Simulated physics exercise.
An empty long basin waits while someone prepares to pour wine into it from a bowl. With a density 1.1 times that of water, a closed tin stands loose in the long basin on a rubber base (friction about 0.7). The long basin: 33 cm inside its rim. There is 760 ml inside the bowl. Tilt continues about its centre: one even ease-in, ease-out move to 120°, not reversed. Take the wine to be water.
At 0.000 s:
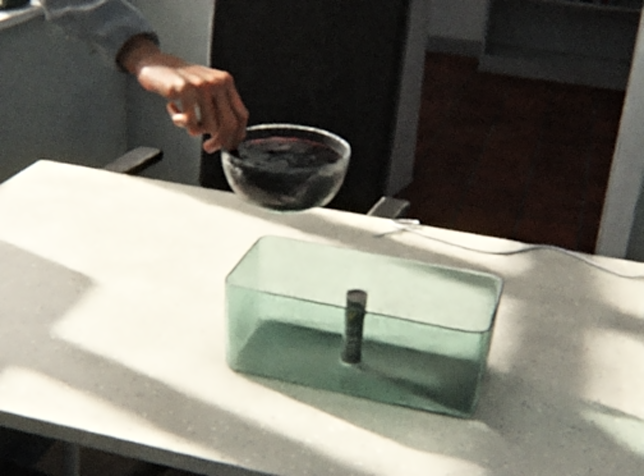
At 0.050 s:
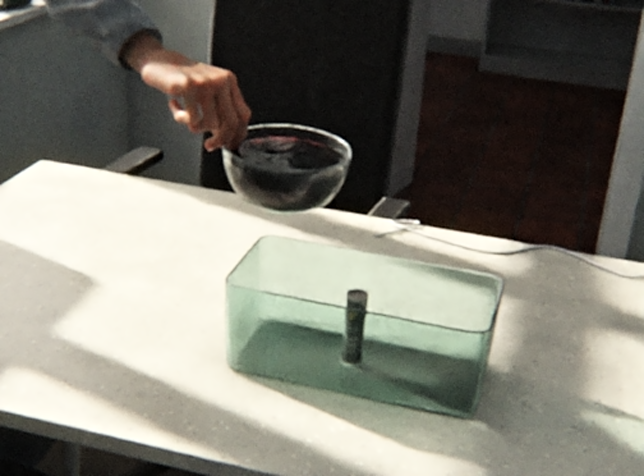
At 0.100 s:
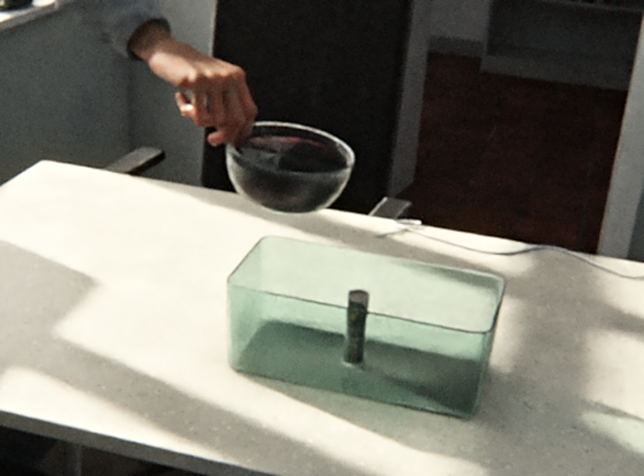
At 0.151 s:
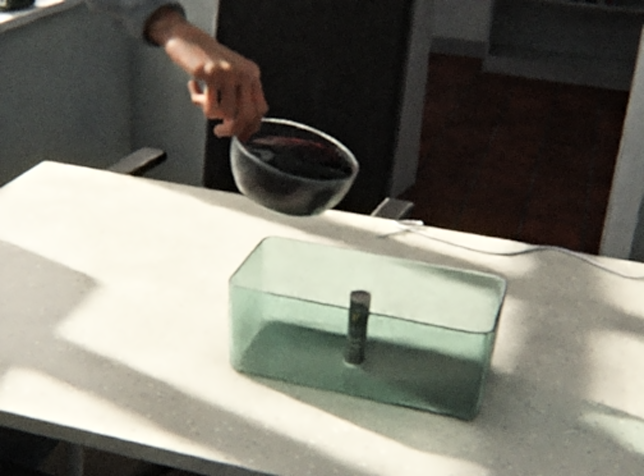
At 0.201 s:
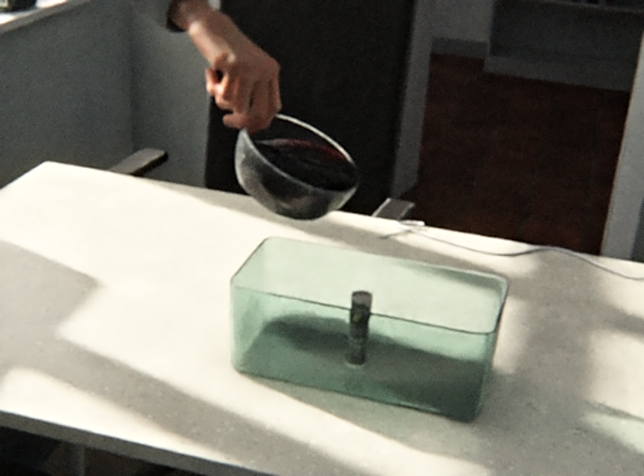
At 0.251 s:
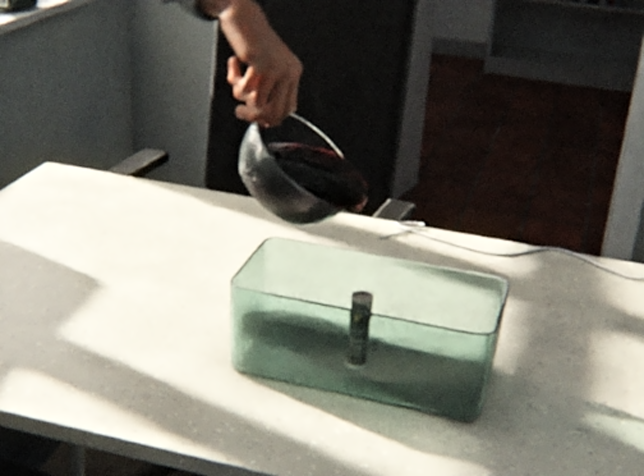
In a dim room with a dark red-brown floor beyond, a pale tabletop crossed by sunlight and shadow is seen from slightly above by a still camera. A hand at upper left holds a clear glass bowl of dark red liquid above a greenish, see-through long basin with a dark upright tin inside. The hand moves right and the bowl tilts steadily, its right side dropping as the liquid shifts toward that rim.
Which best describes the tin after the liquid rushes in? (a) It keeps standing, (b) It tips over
a.
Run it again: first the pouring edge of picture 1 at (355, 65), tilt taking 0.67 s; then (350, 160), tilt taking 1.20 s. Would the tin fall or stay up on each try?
Trial 1 - tin tips; trial 2 - tin stays standing.
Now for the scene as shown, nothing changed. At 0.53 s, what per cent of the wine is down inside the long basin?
About 72%.
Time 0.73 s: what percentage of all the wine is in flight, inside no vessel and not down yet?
Something like 2 per cent is in the air then.
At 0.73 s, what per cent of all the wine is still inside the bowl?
Close to 0 percent of the whole amount.
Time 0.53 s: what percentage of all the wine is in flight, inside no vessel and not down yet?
Some 22 per cent, I reckon.
By 0.53 s the tilt is 107° and 6 per cent is still to pour; the tin stands where it began.
By 0.73 s the tilt is 120° and 0 per cent is still to pour; the tin leans 4°.
By 0.94 s the tilt is 120° and 0 per cent is still to pour; the tin leans 9°.
By 1.17 s the tilt is 120° and 0 per cent is still to pour; the tin leans 5°.
At rest the tin stands where it began.
